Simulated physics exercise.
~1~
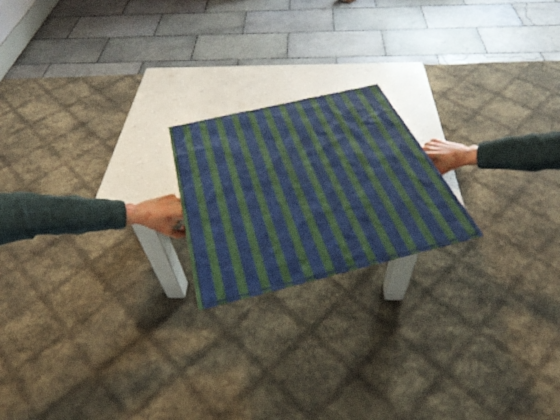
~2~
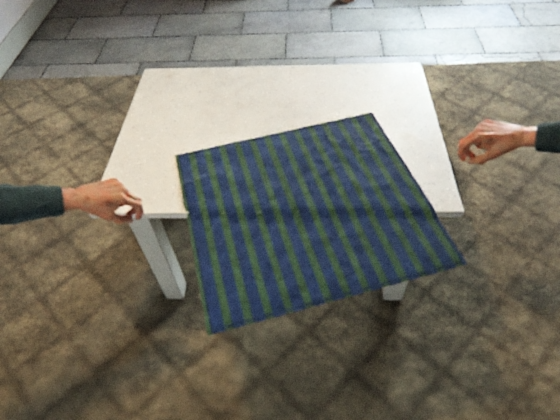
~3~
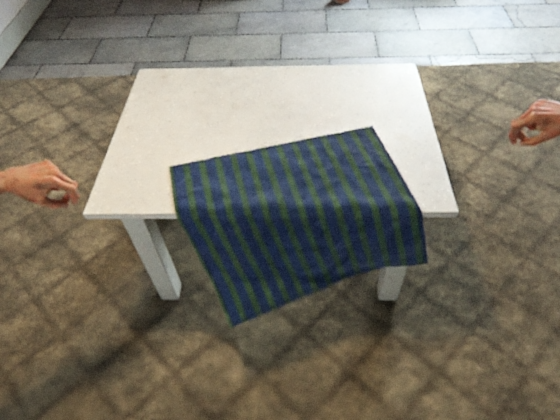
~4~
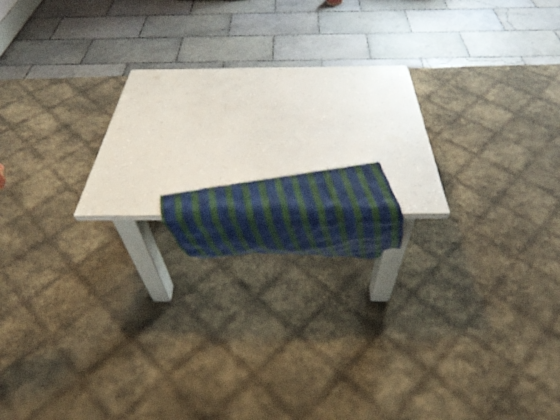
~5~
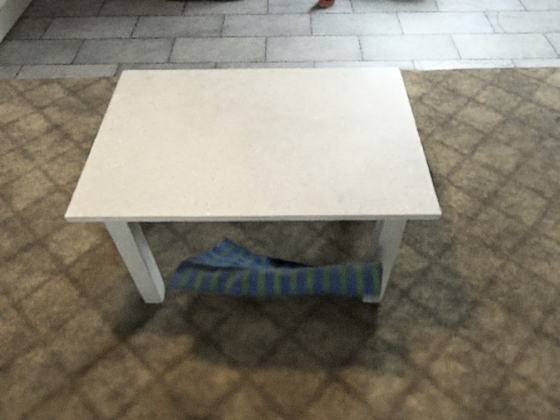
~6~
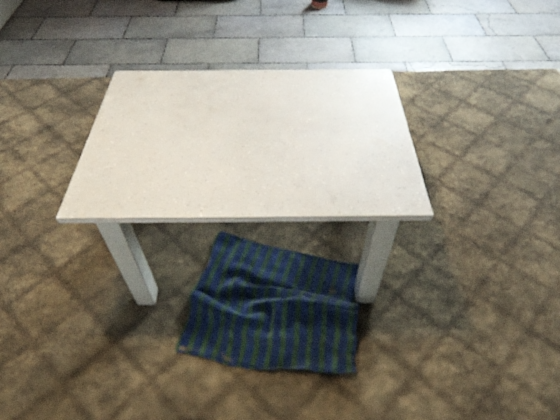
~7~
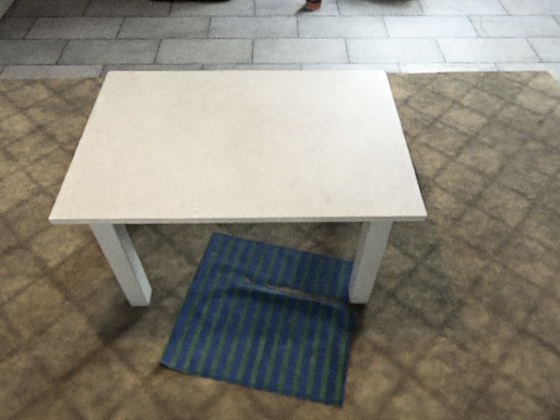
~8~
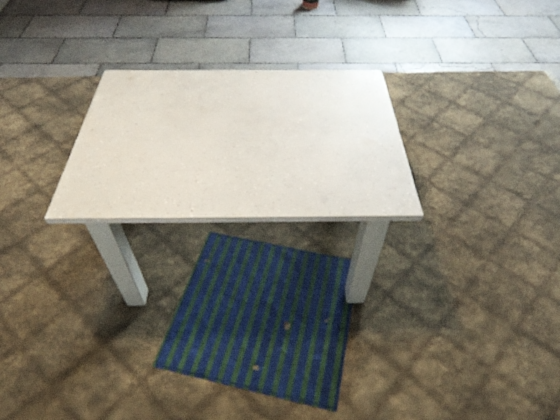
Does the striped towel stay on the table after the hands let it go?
No, the towel slides off the front edge of the table and ends up lying on the floor.
